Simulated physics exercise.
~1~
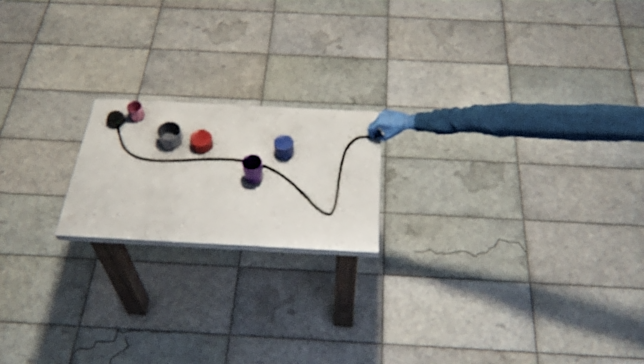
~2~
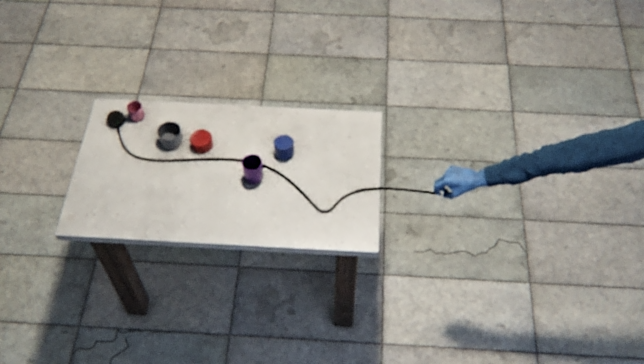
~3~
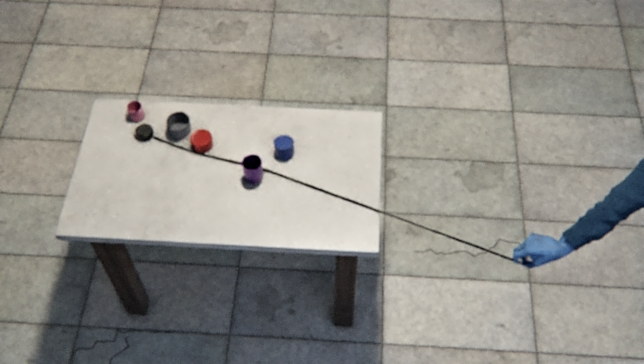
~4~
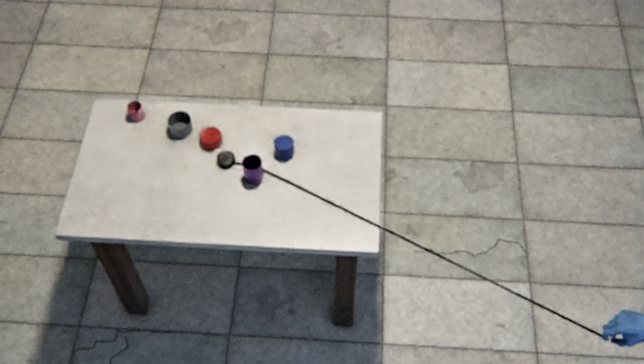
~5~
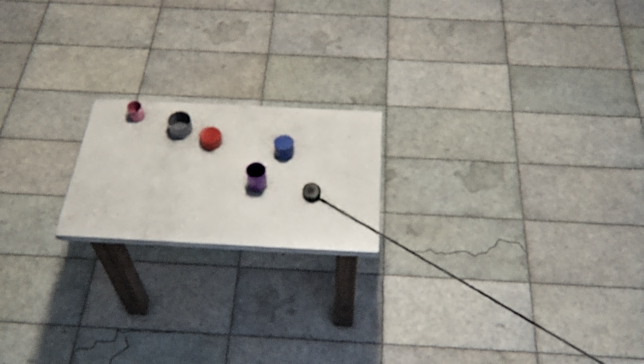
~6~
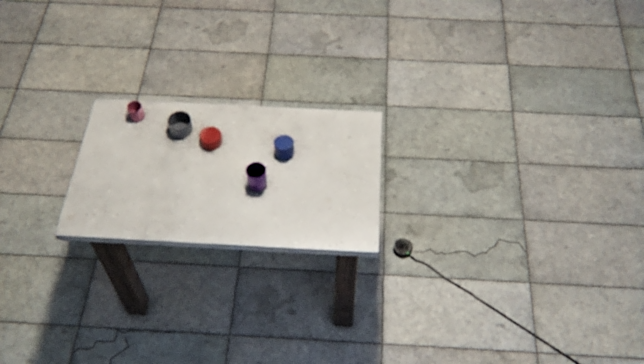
On a grey tiled floor stands a pale table with dark legs, seen from above by a still camera. A black reel sits at the upper left beside a pink cup, its cord winding past a grey mug, a red tub, a purple mug and a blue tub to a blue-gloved hand at the right. The hand pulls the cord taut, and the reel slides right, nudging the grey mug, then the red tub and purple mug slightly. The pink cup and blue tub stay put. Finally the reel leaves the table's right edge, still trailing behind the cord.
